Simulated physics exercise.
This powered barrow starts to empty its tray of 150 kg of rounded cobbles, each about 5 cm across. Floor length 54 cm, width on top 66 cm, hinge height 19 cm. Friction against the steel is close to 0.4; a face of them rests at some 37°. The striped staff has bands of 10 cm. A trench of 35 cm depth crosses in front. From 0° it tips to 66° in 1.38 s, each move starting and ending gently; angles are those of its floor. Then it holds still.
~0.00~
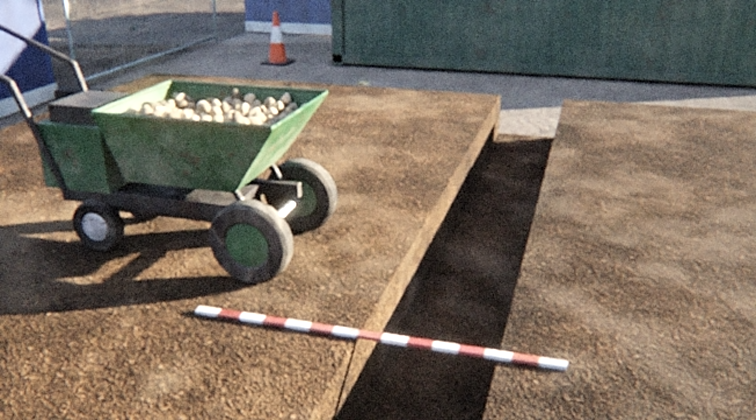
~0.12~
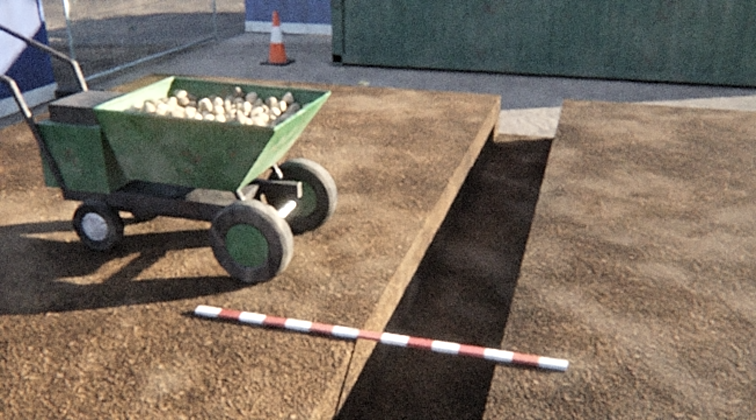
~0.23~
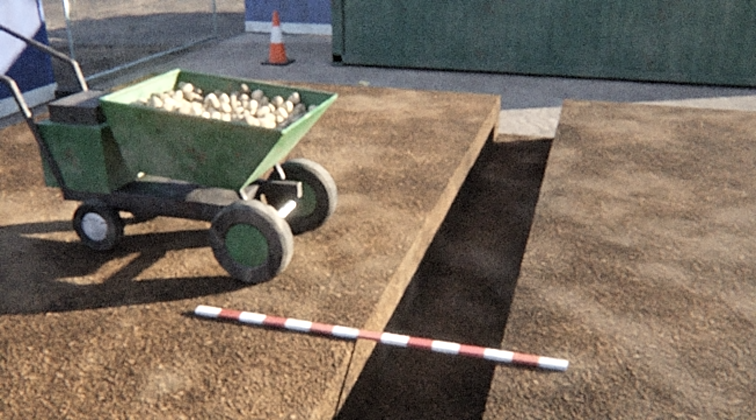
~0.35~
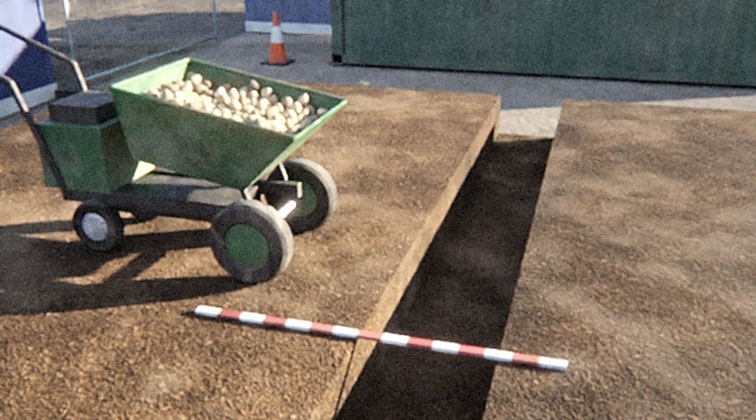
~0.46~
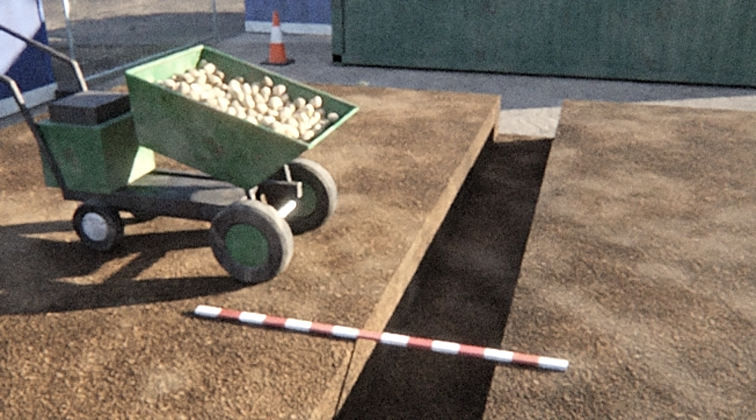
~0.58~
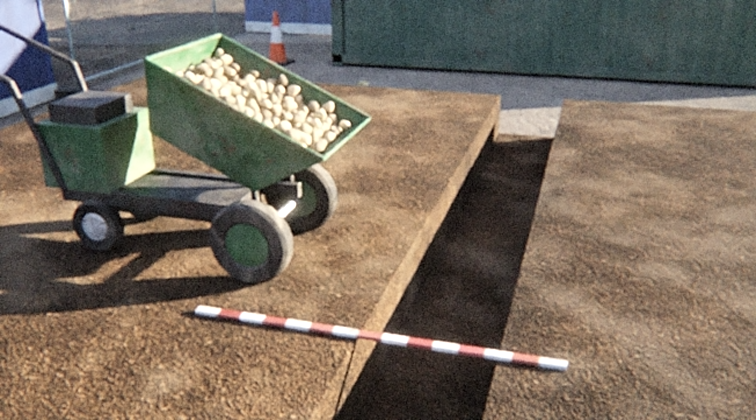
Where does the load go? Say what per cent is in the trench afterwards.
Roughly 90 per cent ends in the trench.
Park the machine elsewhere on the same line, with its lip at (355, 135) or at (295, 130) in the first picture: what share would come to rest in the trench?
First some 65, then 90 per cent.
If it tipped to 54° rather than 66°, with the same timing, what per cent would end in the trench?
It would be near 35 per cent.
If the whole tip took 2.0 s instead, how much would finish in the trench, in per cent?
It would be near 90 per cent.
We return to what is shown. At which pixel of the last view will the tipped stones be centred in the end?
Around (447, 328).
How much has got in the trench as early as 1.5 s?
Some 25 per cent.
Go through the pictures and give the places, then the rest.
In the first picture, the tray is at 0°, its lip at (273, 128); the top of the load is at (232, 105).
The second picture shows lip at (276, 129), floor tilted 1°, highest stones at (230, 104); the stones move at 0.2 m/s on average.
In the third picture, the tray is at 5°, its lip at (284, 132); the top of the load is at (194, 95); the stones move at 0.4 m/s on average.
In the fourth picture, the tray is at 10°, its lip at (295, 138); the top of the load is at (192, 86); the stones move at 0.5 m/s on average.
The fifth picture shows lip at (309, 147), floor tilted 17°, highest stones at (201, 74); the stones move at 0.6 m/s on average.
In the sixth picture, the tray is at 25°, its lip at (324, 159); the top of the load is at (216, 64); the stones move at 0.6 m/s on average.
After 1.0 s the floor is at 55°; 100 % in the tray; the foremost stones are at (371, 187).
After 1.5 s the floor is at 66°; 74 % in the tray, 26 % in the trench; the foremost stones are at (476, 330).
After 1.8 s the floor is at 66°; 48 % in the tray, 1 % short of the trench, 51 % in the trench; the foremost stones are at (502, 362).
After 3.8 s the floor is at 66°; 10 % in the tray, 90 % in the trench; the foremost stones are at (505, 350).
